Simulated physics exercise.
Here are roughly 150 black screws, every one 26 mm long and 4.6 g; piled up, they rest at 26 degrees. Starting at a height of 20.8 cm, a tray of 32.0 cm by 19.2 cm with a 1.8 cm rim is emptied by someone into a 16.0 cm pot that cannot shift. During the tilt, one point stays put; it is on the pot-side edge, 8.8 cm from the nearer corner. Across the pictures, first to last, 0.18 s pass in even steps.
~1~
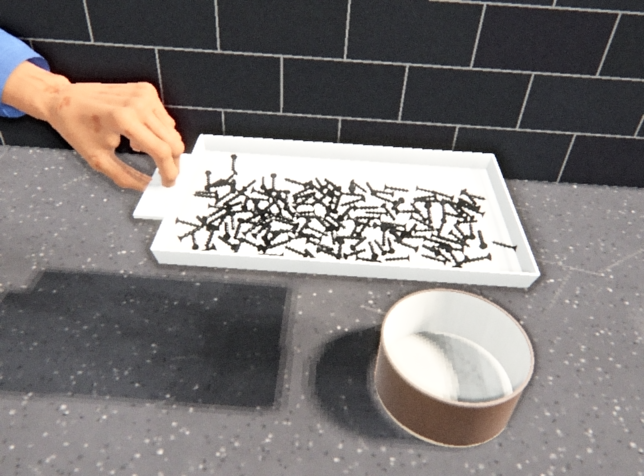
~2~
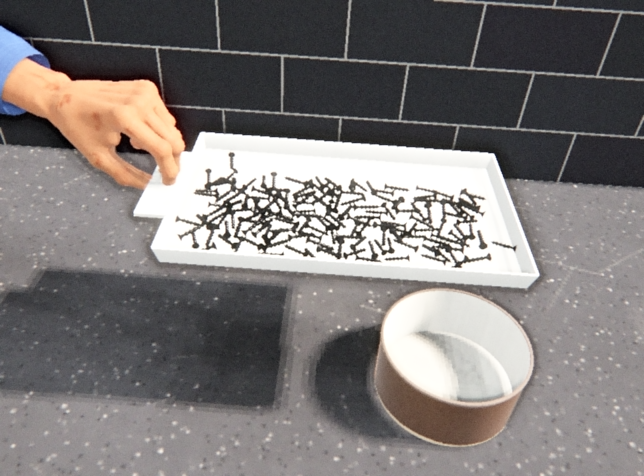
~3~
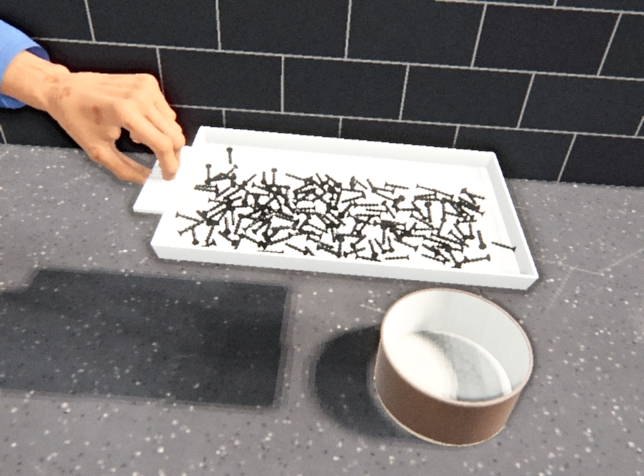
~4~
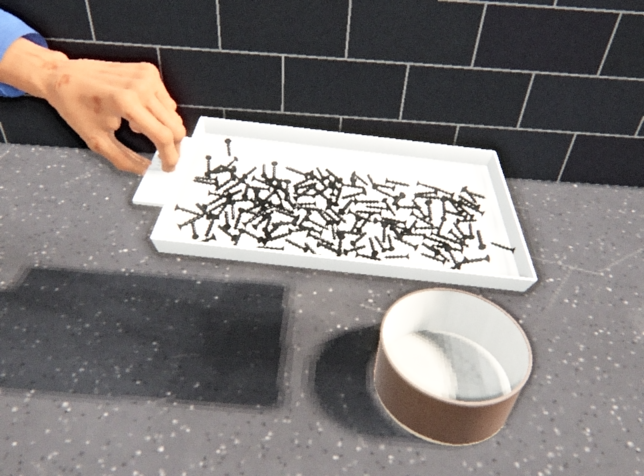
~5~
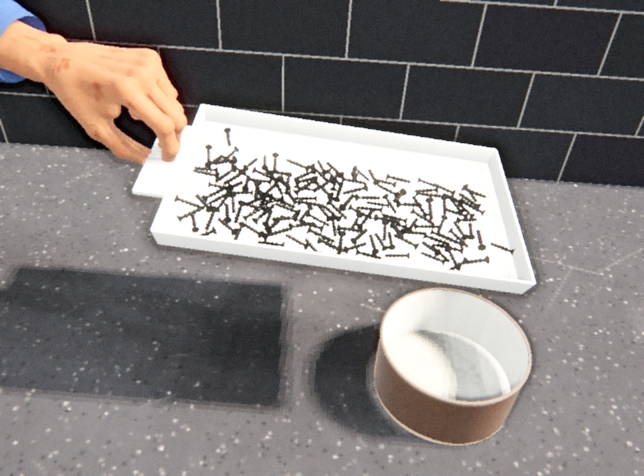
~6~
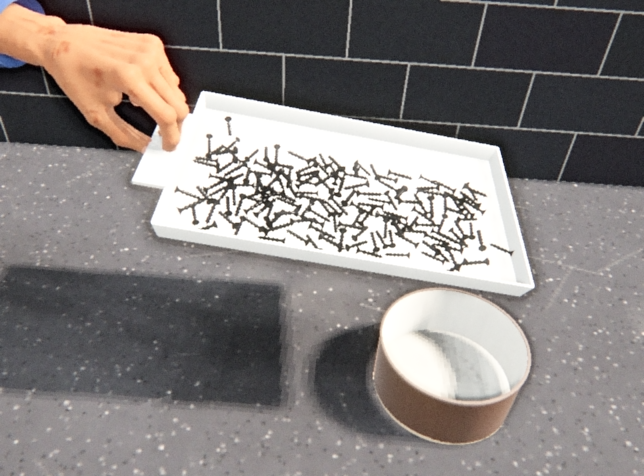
The footage shows a hand gripping the left end of a white tray scattered with many black screws, slowly raising that end into a slight tilt while the screws barely move and a round brown pot sits in front.
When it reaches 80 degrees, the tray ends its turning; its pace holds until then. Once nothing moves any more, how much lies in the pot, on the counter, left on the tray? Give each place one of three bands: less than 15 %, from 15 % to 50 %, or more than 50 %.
As I see it, pot: The majority, counter: A decent number, tray: A small number.
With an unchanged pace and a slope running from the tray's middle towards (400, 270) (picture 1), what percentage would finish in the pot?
Roughly 70 % of the pieces.
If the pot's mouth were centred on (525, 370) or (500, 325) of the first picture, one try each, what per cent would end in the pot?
I'd say some 95 per cent for the first and some 35 per cent for the second.
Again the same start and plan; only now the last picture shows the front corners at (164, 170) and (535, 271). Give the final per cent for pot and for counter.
Pot 5; counter 95.
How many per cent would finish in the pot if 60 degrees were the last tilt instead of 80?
In that case some 40 per cent.
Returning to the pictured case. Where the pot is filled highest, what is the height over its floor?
It stands at some 3.0 cm.
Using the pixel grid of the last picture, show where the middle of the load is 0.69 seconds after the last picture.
The middle of the load should be near (486, 283) then.
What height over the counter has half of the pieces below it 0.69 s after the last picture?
The halfway mark is near 20 cm.
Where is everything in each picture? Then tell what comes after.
In the first frame, tray tilt 0 degrees, front corners at (157, 246) and (533, 271); middle of the pieces at (337, 221); pot at (457, 341).
In the second frame, tray tilt 0 degrees, front corners at (158, 245) and (533, 272); middle of the pieces at (337, 221).
In the third frame, tray tilt 2 degrees, front corners at (158, 241) and (532, 274); middle of the pieces at (337, 219).
In the fourth frame, tray tilt 4 degrees, front corners at (157, 235) and (531, 276), lowest corner right front; middle of the pieces at (338, 215).
In the fifth frame, tray tilt 7 degrees, front corners at (157, 228) and (530, 280), lowest corner right front; middle of the pieces at (339, 211).
In the sixth frame, tray tilt 10 degrees, front corners at (158, 220) and (528, 283), lowest corner right front; middle of the pieces at (340, 206); pot at (454, 340).
Then, 0.41 s after the last picture, tilt 44 degrees; the tray holds 100 %, the pot 0 %.
Then, 0.69 s after the last picture, tilt 67 degrees; the tray holds 85 %, the pot 0 %.
Then, 1.06 s after the last picture, tilt 80 degrees; the tray holds 10 %, the pot 60 %.
In the end, pot 70 %, counter 30 %, tray 0 %.
